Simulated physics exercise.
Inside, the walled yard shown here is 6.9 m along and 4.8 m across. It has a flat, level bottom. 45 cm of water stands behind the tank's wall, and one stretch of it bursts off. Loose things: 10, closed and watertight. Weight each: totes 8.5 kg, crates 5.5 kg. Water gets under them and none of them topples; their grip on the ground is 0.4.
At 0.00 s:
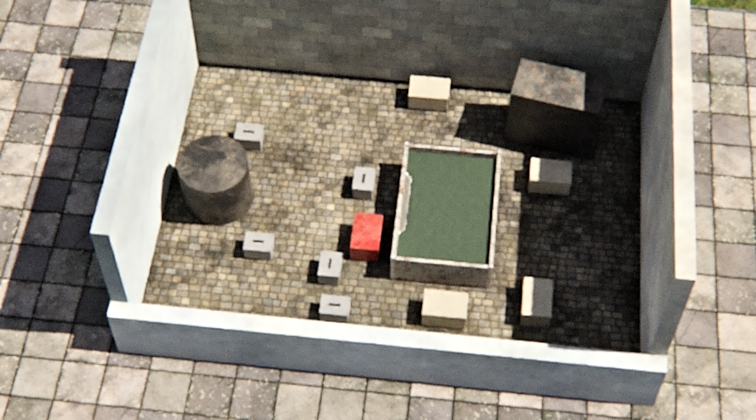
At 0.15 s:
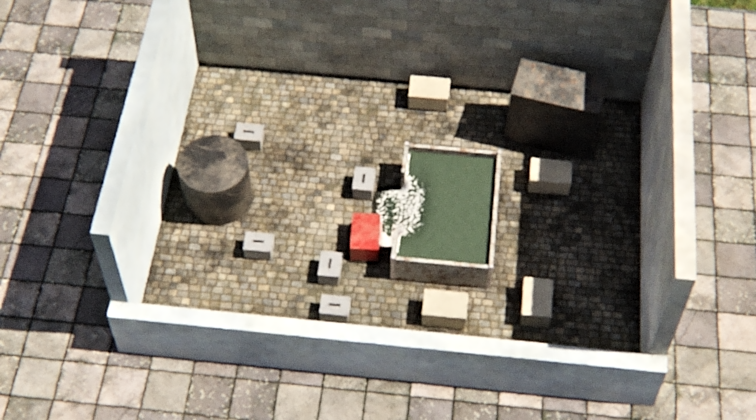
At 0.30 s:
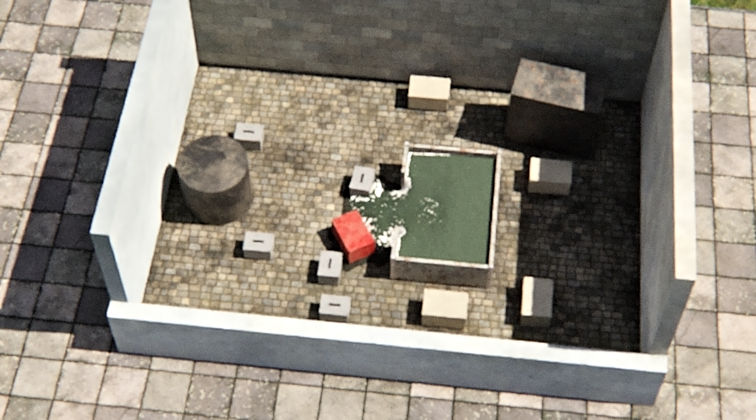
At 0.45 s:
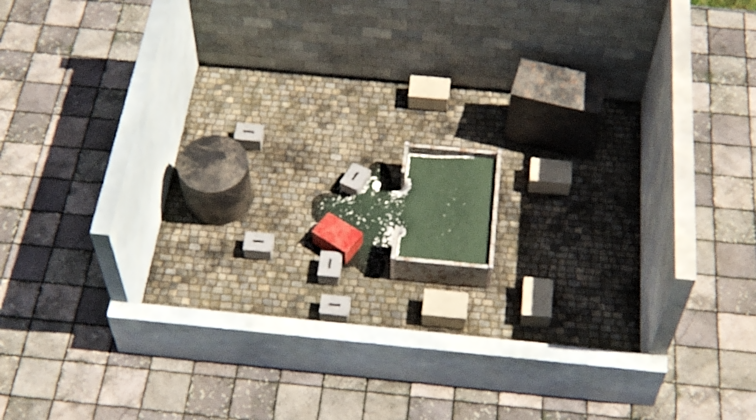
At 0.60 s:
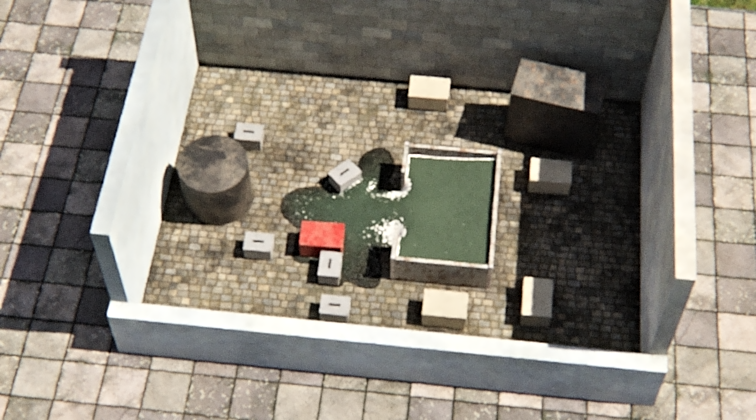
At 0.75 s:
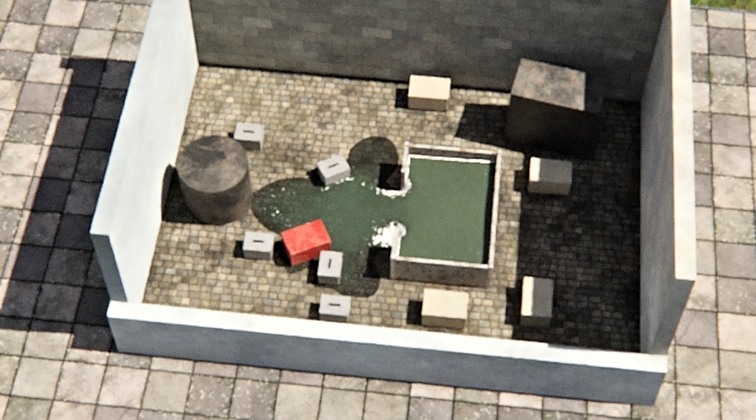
Walled yard with a raised green pool bursting on its left side, water spreading left and pushing a red crate and one grey block.
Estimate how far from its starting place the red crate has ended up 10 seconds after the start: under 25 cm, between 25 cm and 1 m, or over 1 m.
It gets well displaced.
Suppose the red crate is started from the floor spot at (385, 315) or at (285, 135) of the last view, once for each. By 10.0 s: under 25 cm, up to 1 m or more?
In turn: It slides a little; it travels far.
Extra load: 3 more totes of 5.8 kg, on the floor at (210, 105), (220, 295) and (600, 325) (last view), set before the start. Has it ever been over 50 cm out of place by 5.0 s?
In turn: More, over, less.
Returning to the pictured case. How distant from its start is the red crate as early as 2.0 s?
200 cm or so by then.
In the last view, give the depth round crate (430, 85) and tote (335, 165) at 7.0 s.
First about 2 cm, second about 5 cm.
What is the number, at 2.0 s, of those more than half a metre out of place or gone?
The number by then is 3.
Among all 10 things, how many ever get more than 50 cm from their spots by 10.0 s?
I make that 6.
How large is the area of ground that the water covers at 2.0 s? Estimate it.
Somewhere about 14 m2, give or take.
After 2.0 s the red crate is near (234, 286), 2.0 m from its start, aground; 0 afloat.
After 4.5 s the red crate is near (294, 298), 1.5 m from its start, afloat; 4 afloat.
After 7.0 s the red crate is near (311, 308), 1.5 m from its start, afloat; 3 afloat.
After 10.0 s the red crate is near (313, 309), 1.5 m from its start, afloat; 3 afloat.
